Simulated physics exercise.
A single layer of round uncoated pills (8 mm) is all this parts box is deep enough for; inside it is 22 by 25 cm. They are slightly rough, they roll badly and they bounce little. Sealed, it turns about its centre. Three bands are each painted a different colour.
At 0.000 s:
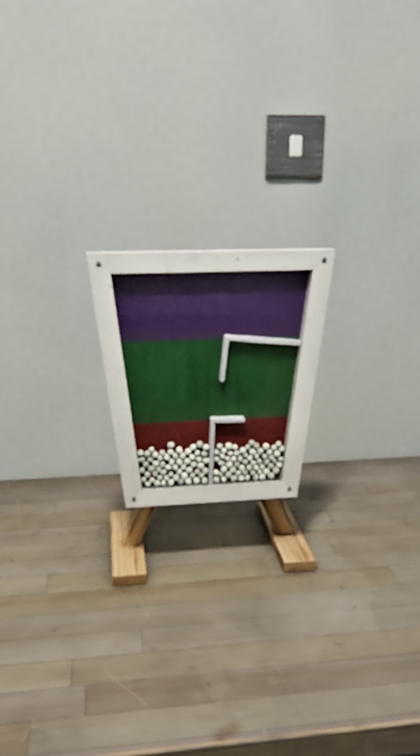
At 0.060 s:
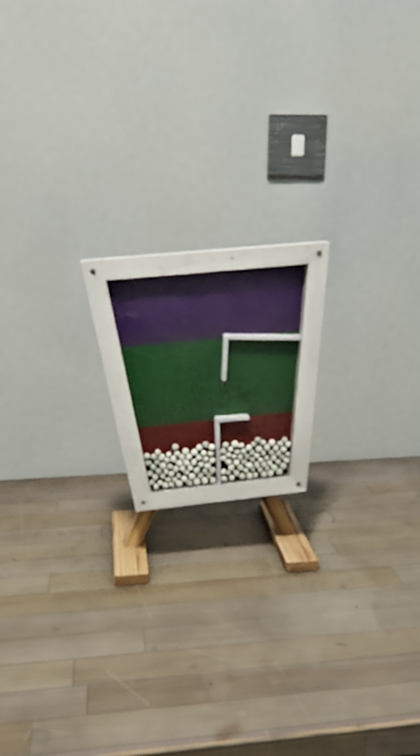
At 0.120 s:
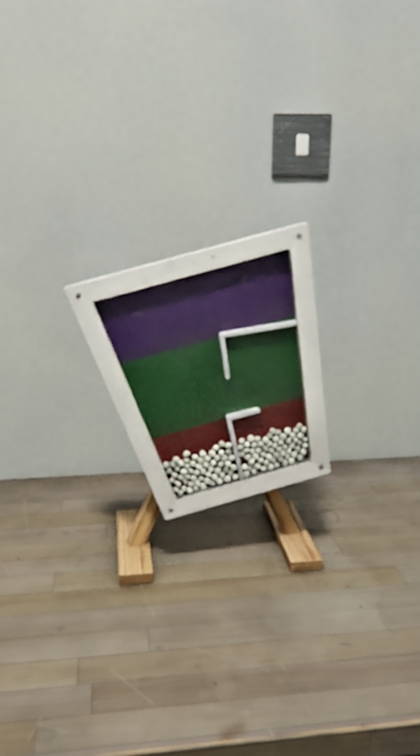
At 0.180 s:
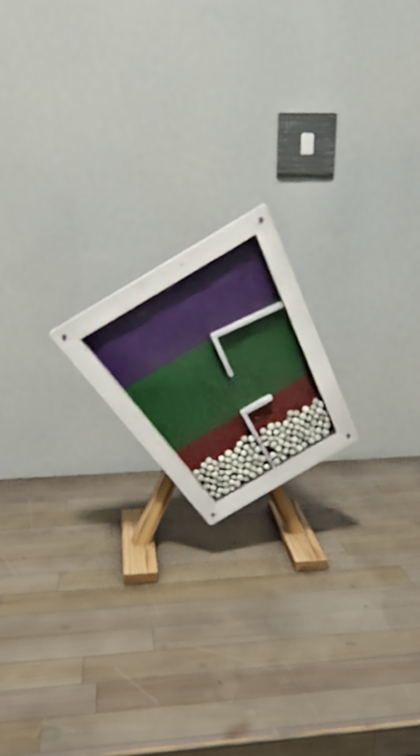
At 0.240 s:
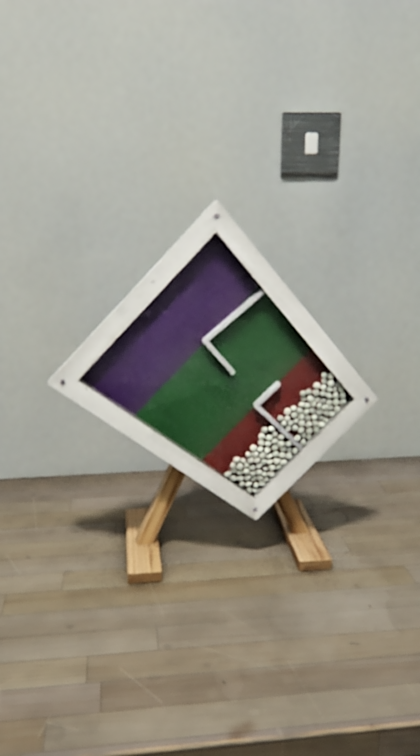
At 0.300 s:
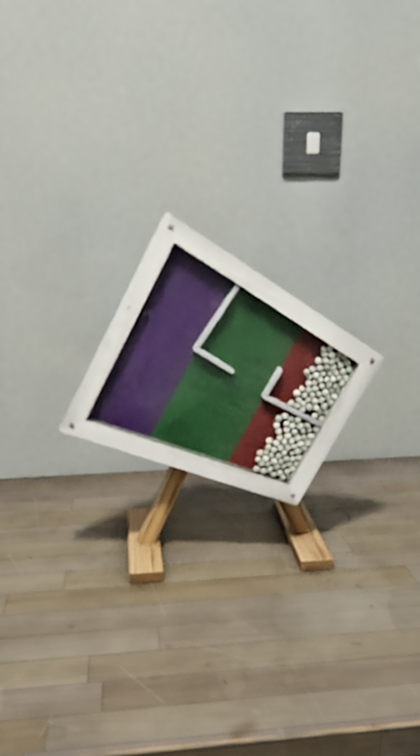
A white-framed box with three coloured bands turns anticlockwise as its white pellets shift rightward.
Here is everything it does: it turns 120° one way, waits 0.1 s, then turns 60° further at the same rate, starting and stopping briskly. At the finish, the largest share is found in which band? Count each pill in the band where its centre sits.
It is purple.
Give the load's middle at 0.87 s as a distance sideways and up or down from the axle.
Offset approx. 2 cm right, 2 cm below.
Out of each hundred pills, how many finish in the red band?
I'd put it at close to 10 in a hundred.
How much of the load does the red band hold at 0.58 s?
I'd put it near 85 in a hundred.
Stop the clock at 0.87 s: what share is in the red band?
About 40 % of the load.
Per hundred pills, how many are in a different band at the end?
I'd guess roughly 90 percent, give or take.
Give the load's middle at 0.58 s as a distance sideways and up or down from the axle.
It sits around 8 cm to the right and around 2 cm up.
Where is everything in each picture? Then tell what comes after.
The first picture shows level; about 120 pills; load centre (212, 464); top pill (171, 445); red (211, 451), purple (212, 305), green (212, 380).
The second picture shows turned 3° anticlockwise; load centre (219, 463); top pill (258, 440).
The third picture shows turned 14° anticlockwise; load centre (238, 459); top pill (300, 426); wall ends (227, 376), (257, 410).
The fourth picture shows turned 30° anticlockwise; load centre (265, 450); top pill (316, 402).
The fifth picture shows turned 46° anticlockwise; load centre (288, 435); top pill (325, 375).
The sixth picture shows turned 62° anticlockwise; load centre (304, 416); top pill (330, 348); red (293, 409), purple (160, 346), green (228, 378).
After 0.58 s, it stands 120° anticlockwise; the pills' middle is 8 cm right of and 2 cm above the centre; red 85 %, green 15 %.
After 0.87 s, it stands 151° anticlockwise; the pills' middle is 2 cm right of and 2 cm below the centre; red 40 %, purple 45 %, green 20 %.
After 1.05 s, it stands 180° anticlockwise; the pills' middle is 1 cm right of and 4 cm below the centre; red 25 %, purple 50 %, green 20 %.
At rest by 1.9 s, it stands 180° anticlockwise; red 10 %, purple 50 %, green 40 %.
